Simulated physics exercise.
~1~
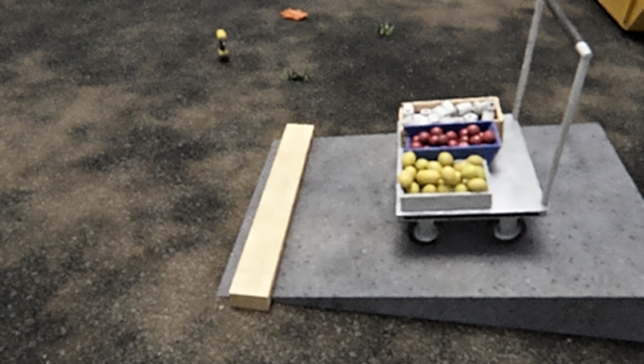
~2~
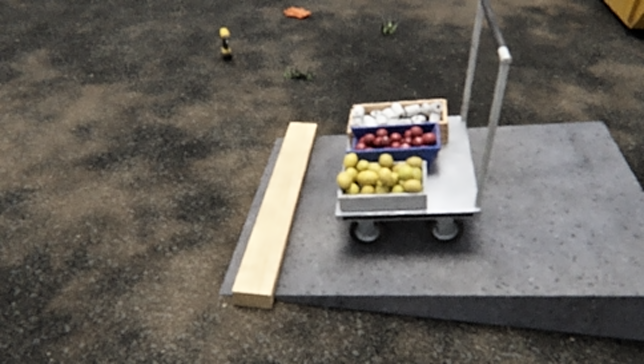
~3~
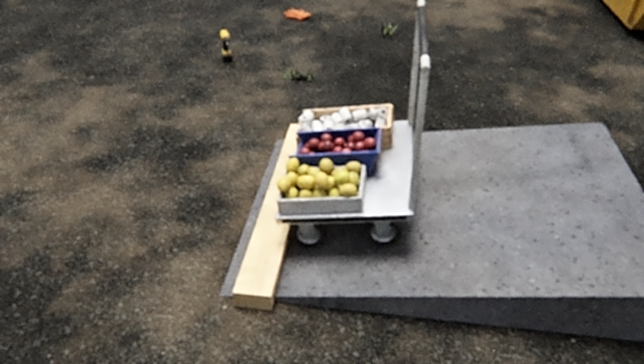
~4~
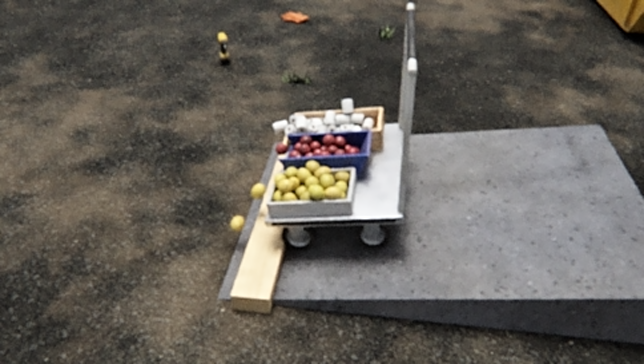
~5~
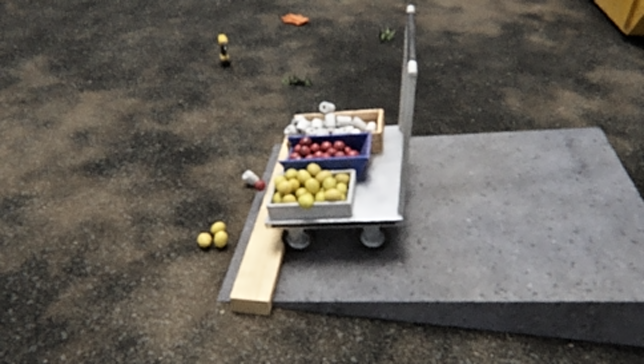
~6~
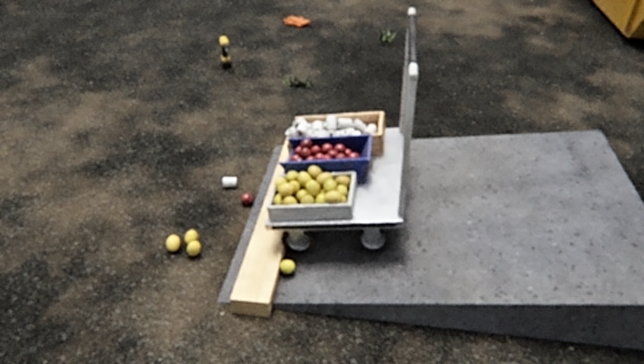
A trolley rolls left down a ramp, stops at the kerb, and spills a few goods.
